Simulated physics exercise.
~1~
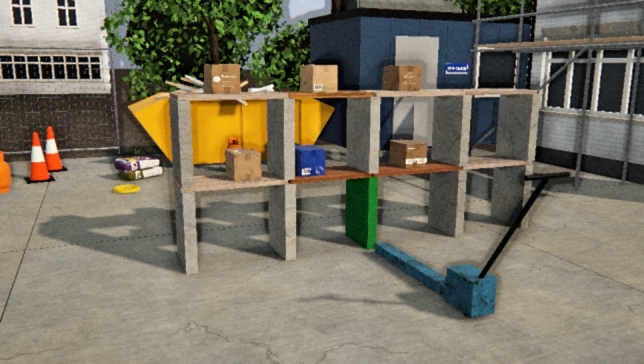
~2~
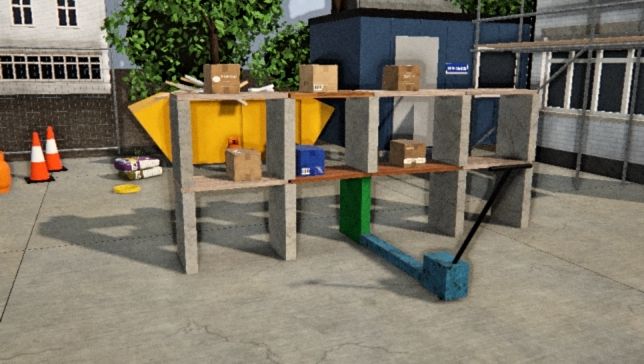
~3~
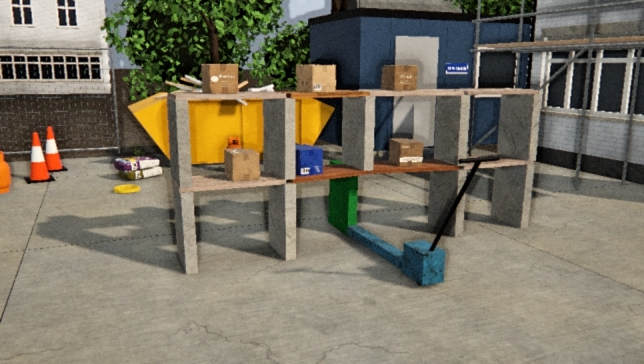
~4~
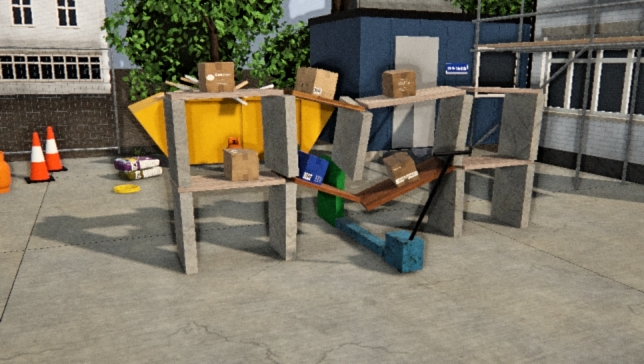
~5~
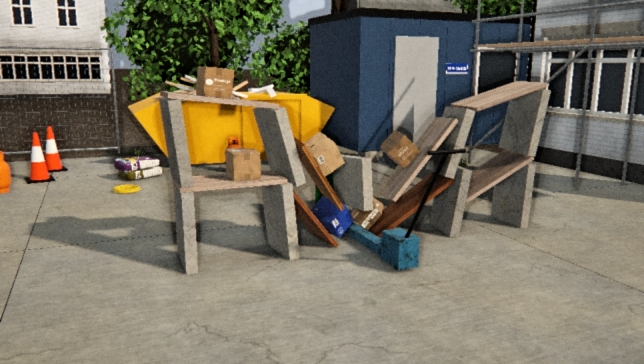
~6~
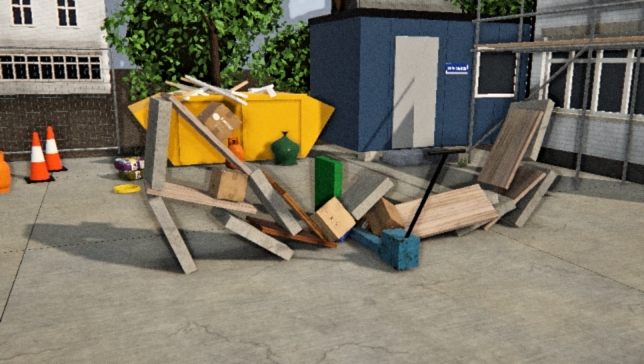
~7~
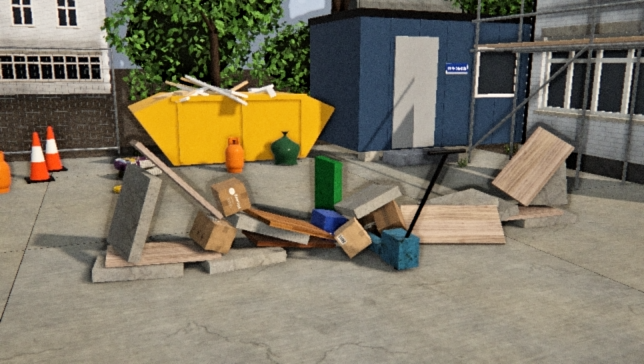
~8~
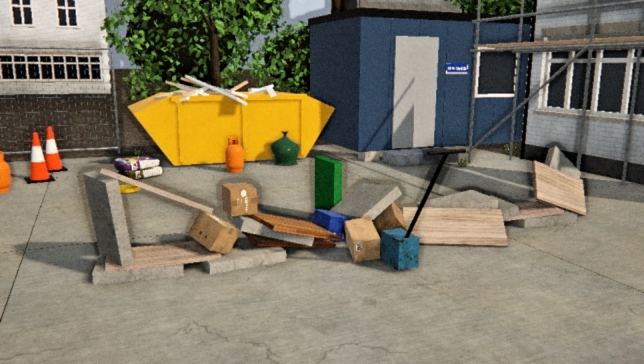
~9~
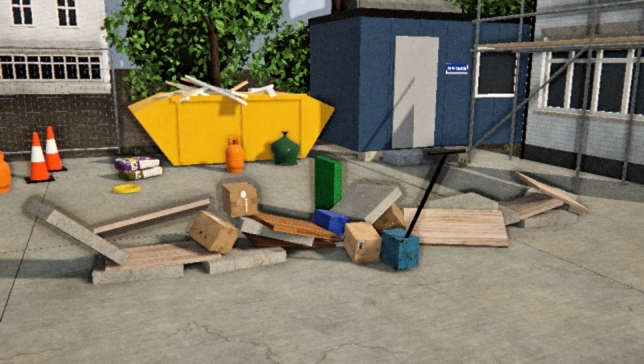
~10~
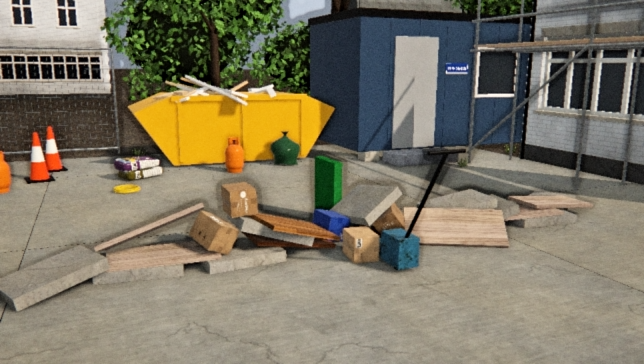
In a paved yard with a yellow skip and a dark blue shed behind, boards and cartons rest in two tiers on pale upright blocks. A low teal jack with a long black handle slides in from the right and pushes the foot of the green upright leftward and back. The boards above it tip, and the blue carton slides down as the middle caves in. The collapse spreads to both sides, bringing down the remaining blocks and boards. Finally, the left block topples outward, leaving low rubble around the jack, with the green piece still standing.
